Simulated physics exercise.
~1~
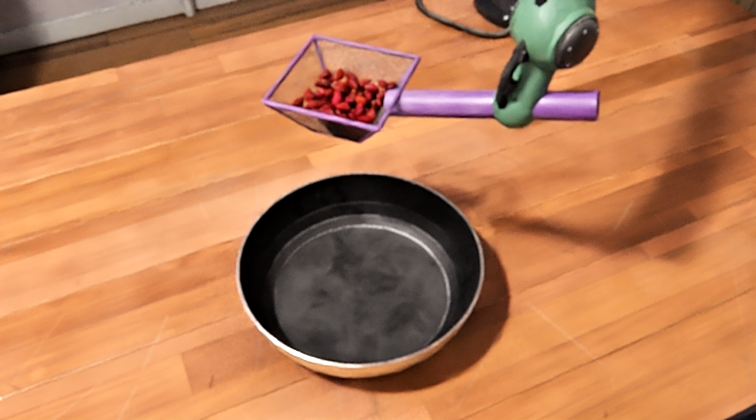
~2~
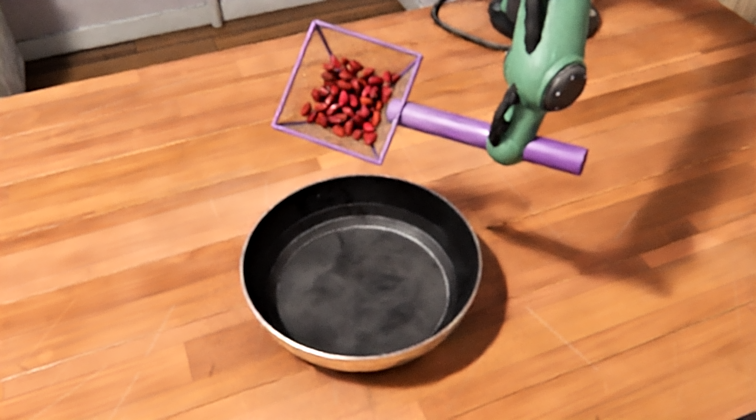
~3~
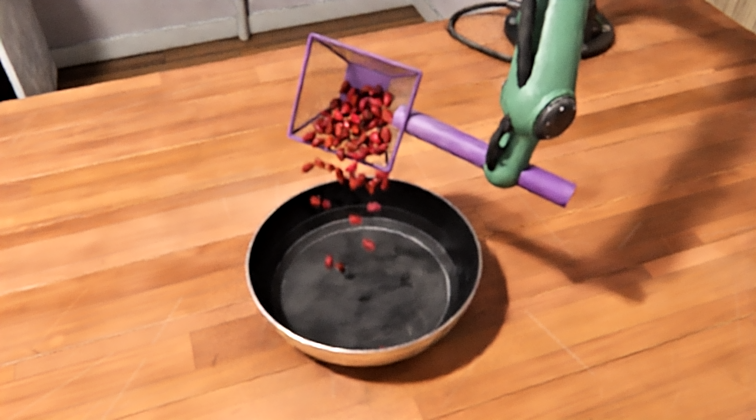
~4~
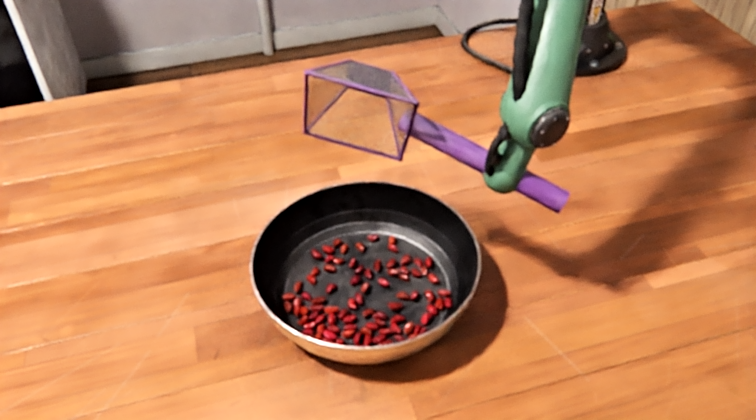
A purple, square-mouthed scoop full of red kidney beans hangs above a round black pan on a wooden tabletop, seen from above at an angle. A green robotic arm at the upper right grips the scoop's purple handle, and the view drifts slightly sideways. The arm steadily rolls the scoop over, its see-through basket tipping forward while the beans stay inside at first. Then they spill over the edge and tumble down into the pan. At the end the scoop is tipped over and empty, and the beans lie scattered across the pan's dark bottom, thickest toward the near side.
